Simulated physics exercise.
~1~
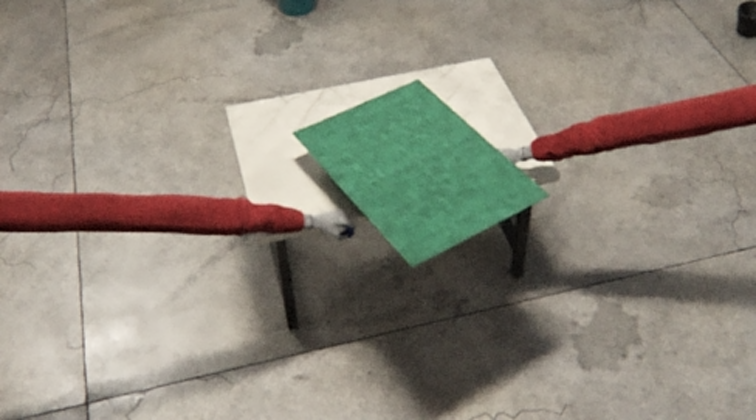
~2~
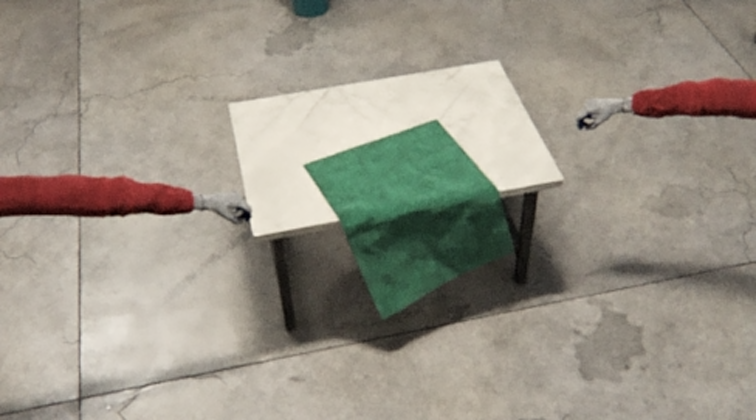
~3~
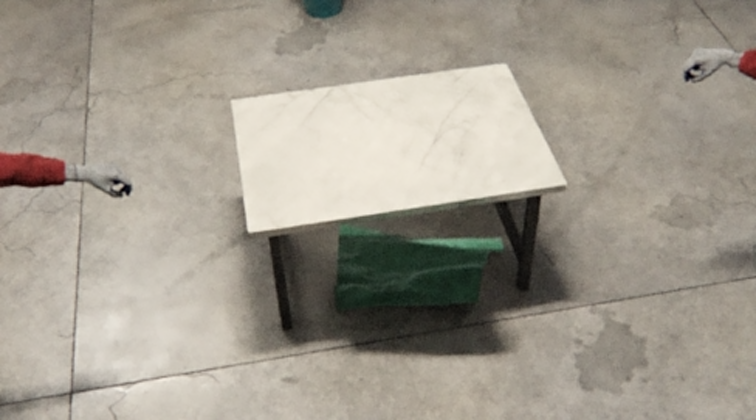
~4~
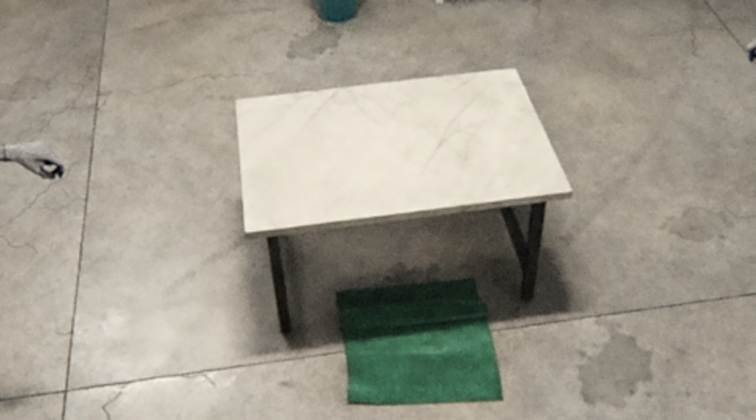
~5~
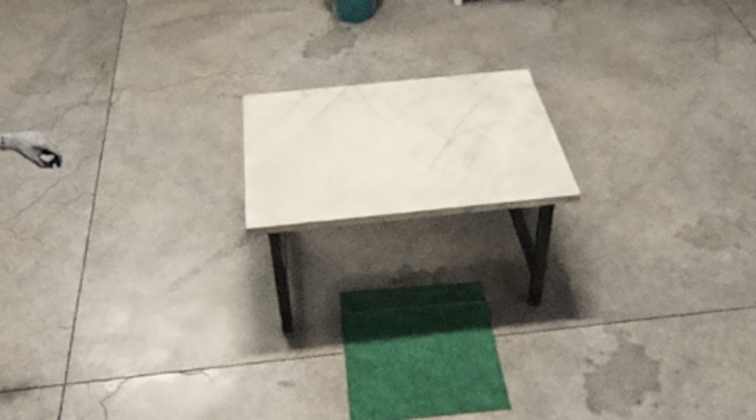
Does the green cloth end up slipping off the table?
Yes, the green cloth slips off the near edge and ends up on the floor in front of the table.
